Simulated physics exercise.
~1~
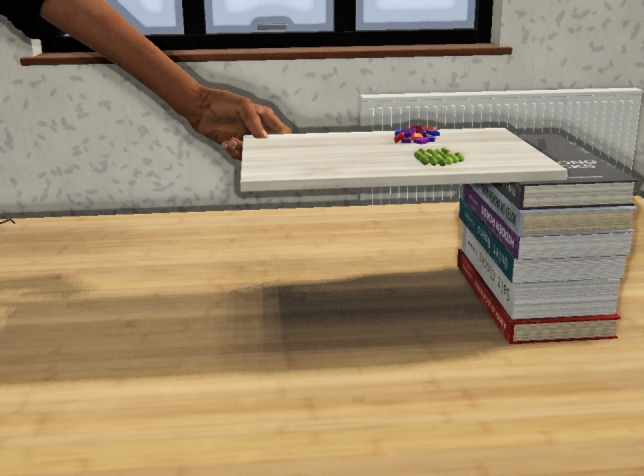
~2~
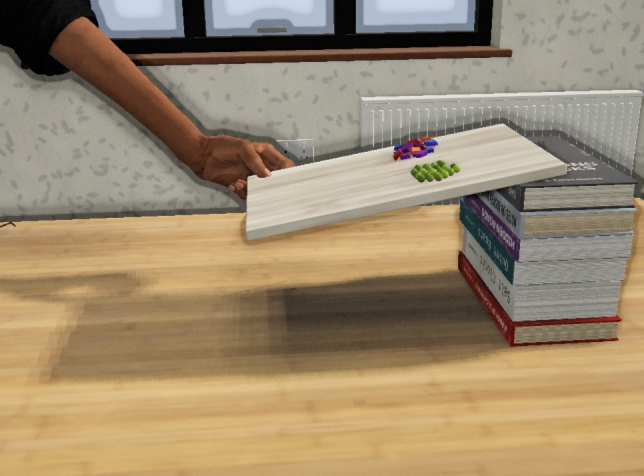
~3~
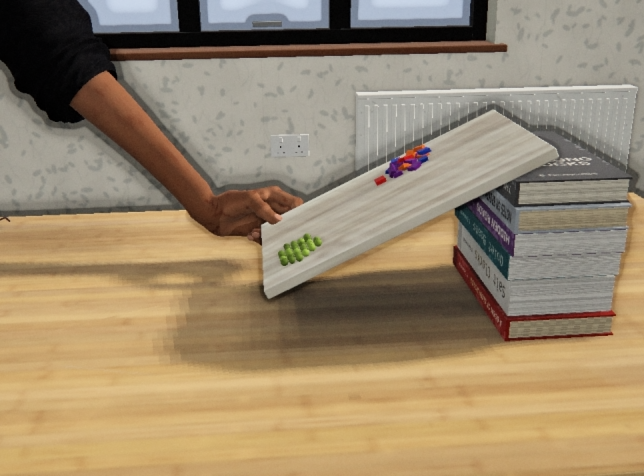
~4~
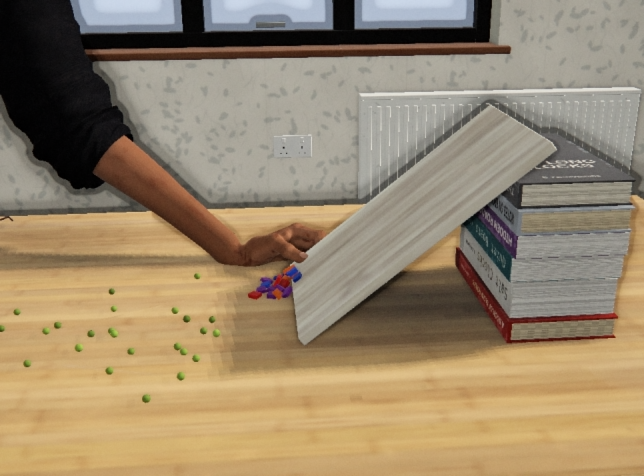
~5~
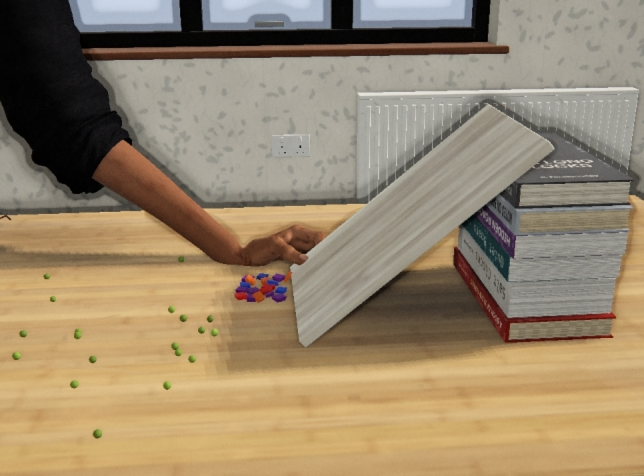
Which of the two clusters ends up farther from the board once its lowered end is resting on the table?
The small green balls end up farther away, scattered across the table to the left, while the red, blue and purple pieces stay bunched near the foot of the board.
